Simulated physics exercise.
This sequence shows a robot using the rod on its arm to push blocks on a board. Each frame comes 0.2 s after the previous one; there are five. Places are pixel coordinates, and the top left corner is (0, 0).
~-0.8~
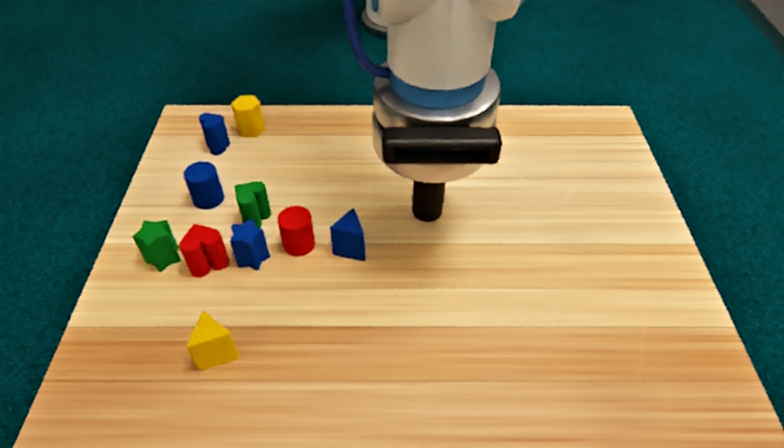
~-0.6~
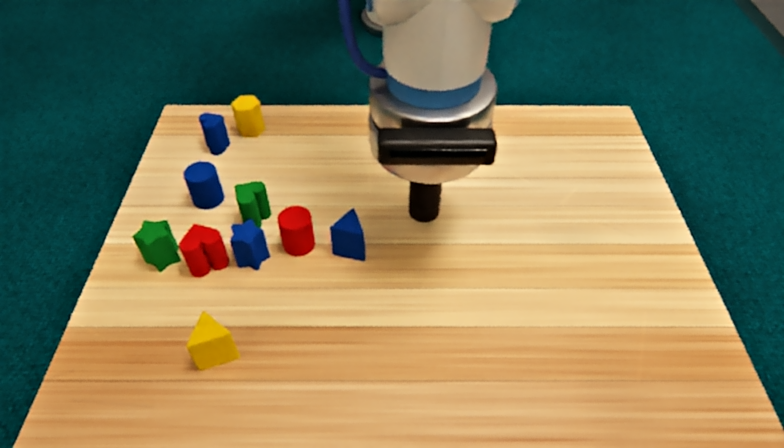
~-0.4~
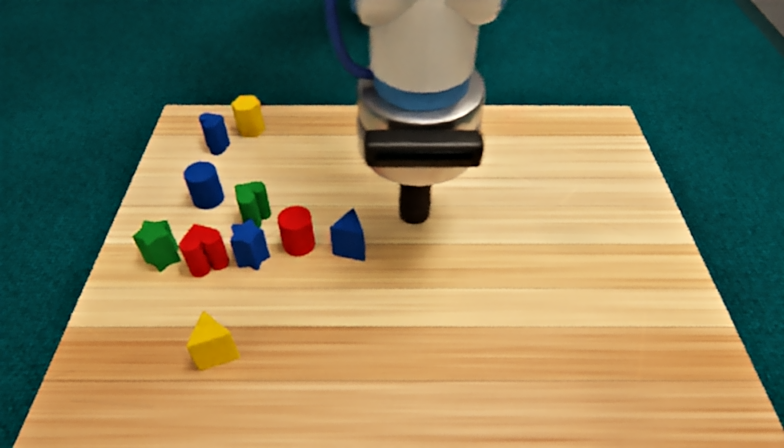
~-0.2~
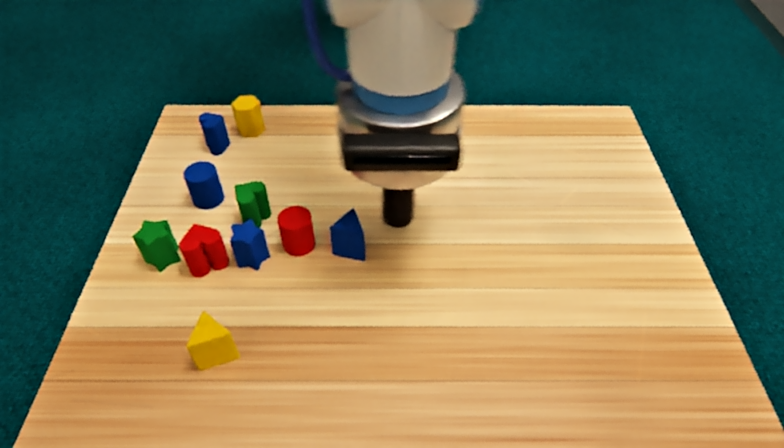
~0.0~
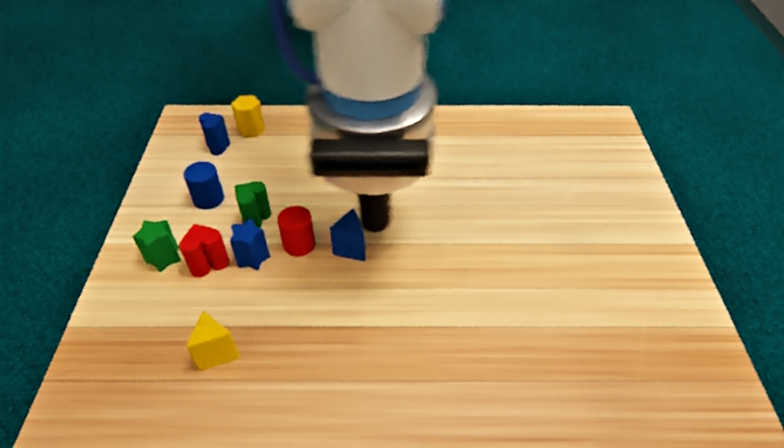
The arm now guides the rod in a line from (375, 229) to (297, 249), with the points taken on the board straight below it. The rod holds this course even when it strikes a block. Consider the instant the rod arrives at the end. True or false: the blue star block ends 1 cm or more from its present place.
That is true.
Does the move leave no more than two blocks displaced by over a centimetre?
No, that is not what happens.
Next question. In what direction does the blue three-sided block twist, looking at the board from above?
The twist is anticlockwise.
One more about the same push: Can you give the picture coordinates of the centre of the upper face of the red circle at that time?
About (257, 224).
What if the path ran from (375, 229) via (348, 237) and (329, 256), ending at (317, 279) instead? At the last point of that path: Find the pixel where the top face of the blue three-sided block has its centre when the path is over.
My prediction: (317, 275).
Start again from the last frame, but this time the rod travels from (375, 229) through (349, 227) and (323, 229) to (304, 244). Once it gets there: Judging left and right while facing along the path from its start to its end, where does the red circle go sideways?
Slides left.
The first path, step by step. Halfway along, rod (335, 232); blue three-sided block (332, 232), turned 85° anticlockwise.
At the end, rod (296, 242); red heart-shaped block (195, 236); blue star block (229, 237); red circle (257, 224); blue three-sided block (330, 233), turned 90° anticlockwise.
